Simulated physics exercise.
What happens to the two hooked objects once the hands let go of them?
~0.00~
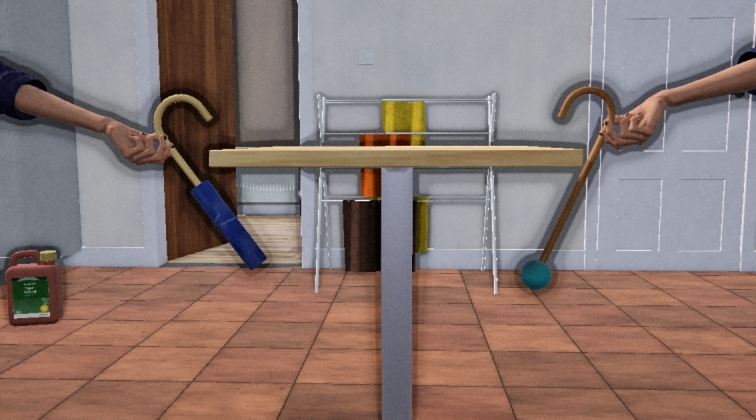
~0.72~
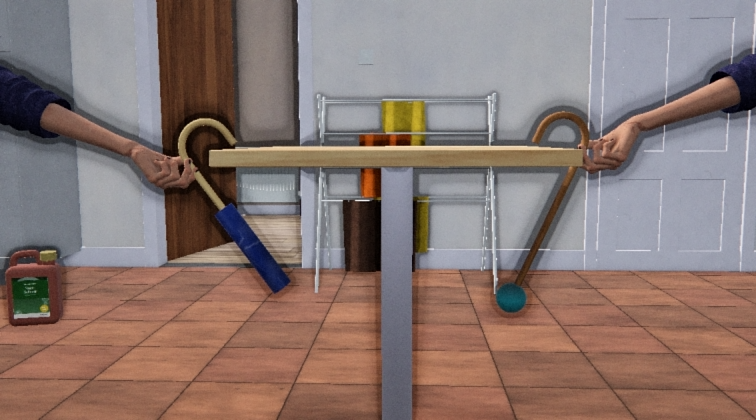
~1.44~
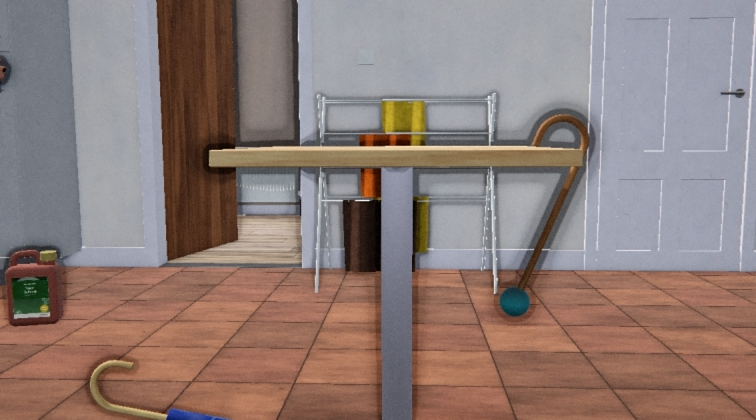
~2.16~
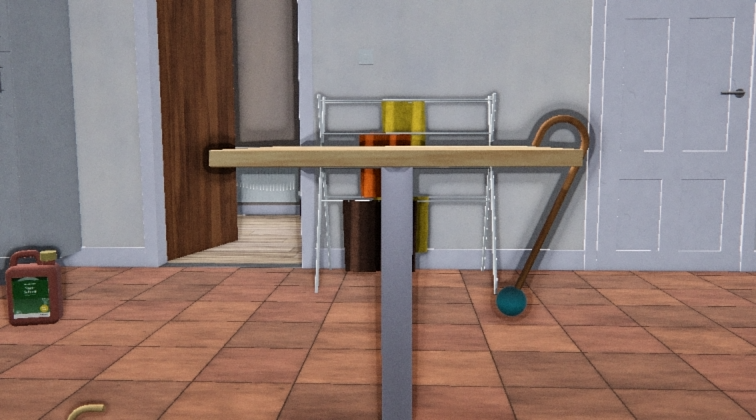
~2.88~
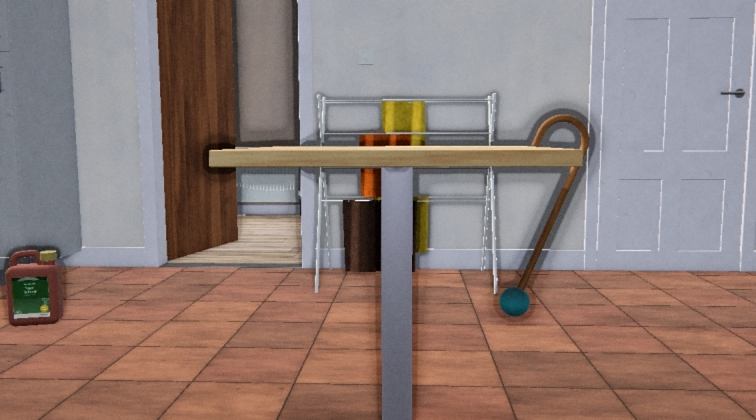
The blue umbrella slips off the left end of the table and drops out of view, while the brown-handled object with the turquoise end stays hanging from the right end.
